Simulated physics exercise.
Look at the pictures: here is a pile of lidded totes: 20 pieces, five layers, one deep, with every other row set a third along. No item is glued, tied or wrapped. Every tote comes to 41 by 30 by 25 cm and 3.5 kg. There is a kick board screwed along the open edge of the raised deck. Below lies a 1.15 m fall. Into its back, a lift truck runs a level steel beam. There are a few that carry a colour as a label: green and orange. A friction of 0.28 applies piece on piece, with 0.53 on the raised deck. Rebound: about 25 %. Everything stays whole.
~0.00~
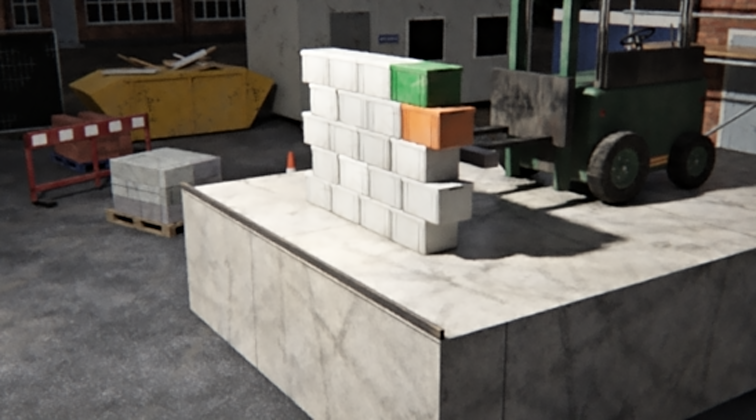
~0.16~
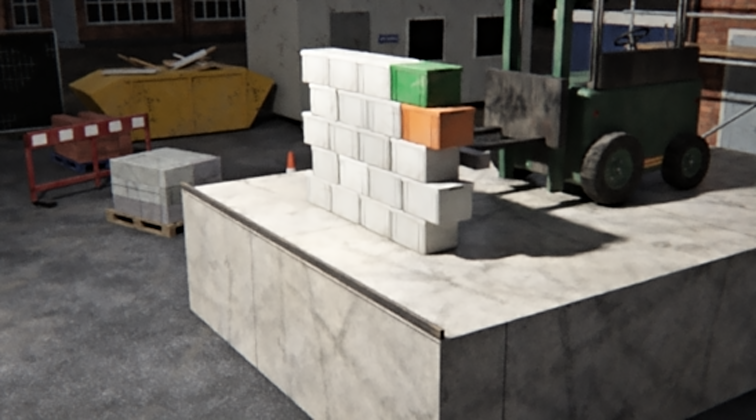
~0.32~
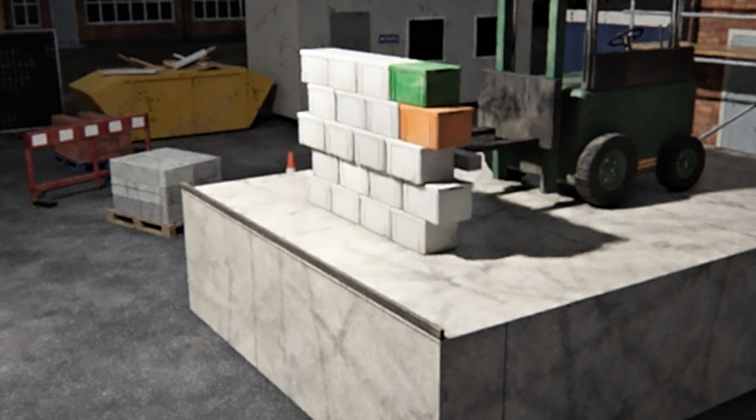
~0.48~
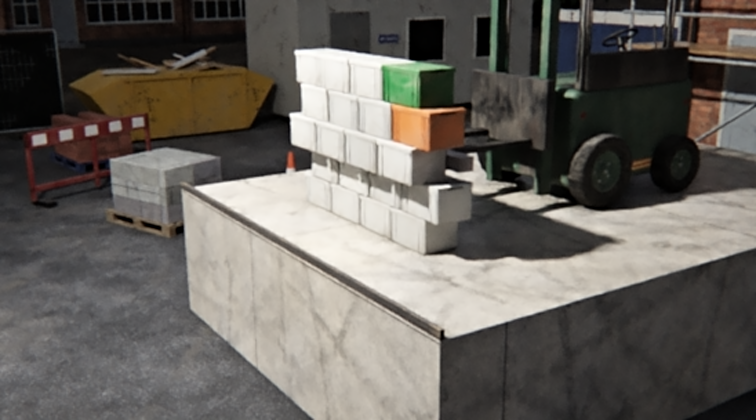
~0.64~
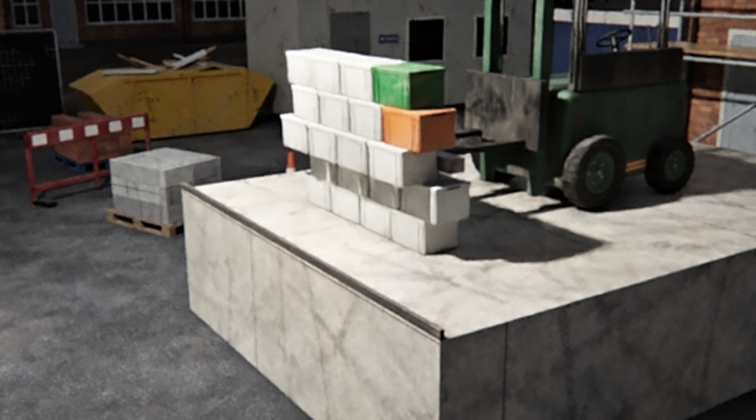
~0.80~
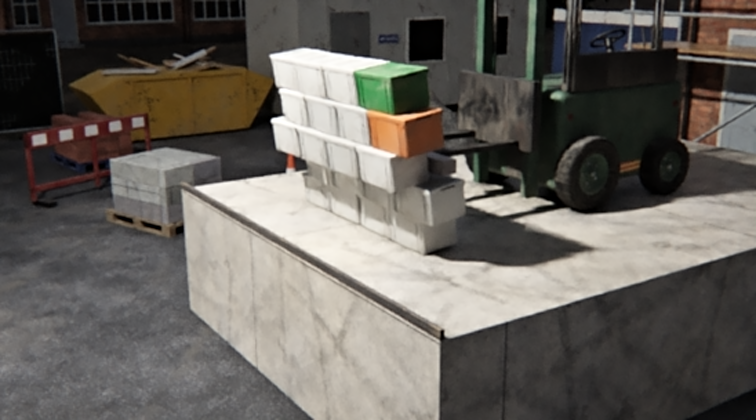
A stepped wall of pale blocks, with a green one at the top right end and an orange one just below, stands on a raised concrete deck in a sunlit yard, seen from slightly above by a still camera. Behind it are a green forklift, yellow skip and red-and-white barrier. The forklift creeps left, pushing the upper rows leftward until they lean slightly.
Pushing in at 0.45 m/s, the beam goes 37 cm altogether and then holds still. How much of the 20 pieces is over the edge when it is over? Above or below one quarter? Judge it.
Watching it, I'd say beyond a quarter goes over.
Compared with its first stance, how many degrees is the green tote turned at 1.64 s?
Near 170 degrees from where it started.
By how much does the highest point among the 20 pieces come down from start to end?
75 cm.
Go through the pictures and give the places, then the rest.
In the first picture (places mark the middle of the side facing us), beam (491, 161) 10 cm from the stack; green tote (407, 86); orange tote (419, 127); nothing disturbed.
In the second picture, beam (482, 162) 27 mm from the stack; green tote (407, 86).
In the third picture, beam (474, 164) 45 mm in; orange tote (418, 127); 4 disturbed, none over the edge.
In the fourth picture, beam (465, 165) 12 cm in; orange tote (410, 128) shifted 8 cm; green tote (400, 87) shifted 6 cm; 12 disturbed, none over the edge.
In the fifth picture, beam (457, 167) 19 cm in; orange tote (400, 130) shifted 16 cm; green tote (390, 89) shifted 14 cm; 13 disturbed, none over the edge.
In the sixth picture, beam (448, 168) 26 cm in; green tote (374, 94) leaning 8°; orange tote (387, 135) leaning 8°; steepest lean 8°, the tote at (312, 148); 19 disturbed, none over the edge.
After 0.98 s, none of the 20 totes over the edge, 19 disturbed; orange tote leaning 21°; green tote leaning 21°.
After 1.24 s, none of the 20 totes over the edge, 16 disturbed; orange tote leaning 63°, 35 cm lower; green tote leaning 60°, 41 cm lower.
After 1.64 s, 5 of the 20 totes over the edge; green tote upside down; orange tote on its side.
After 2.16 s, 8 of the 20 totes over the edge; green tote upside down; orange tote on its side.
By the end (2.6 s), 8 of the 20 totes over the edge; orange tote on its side; green tote on its side. That is 40 per cent.
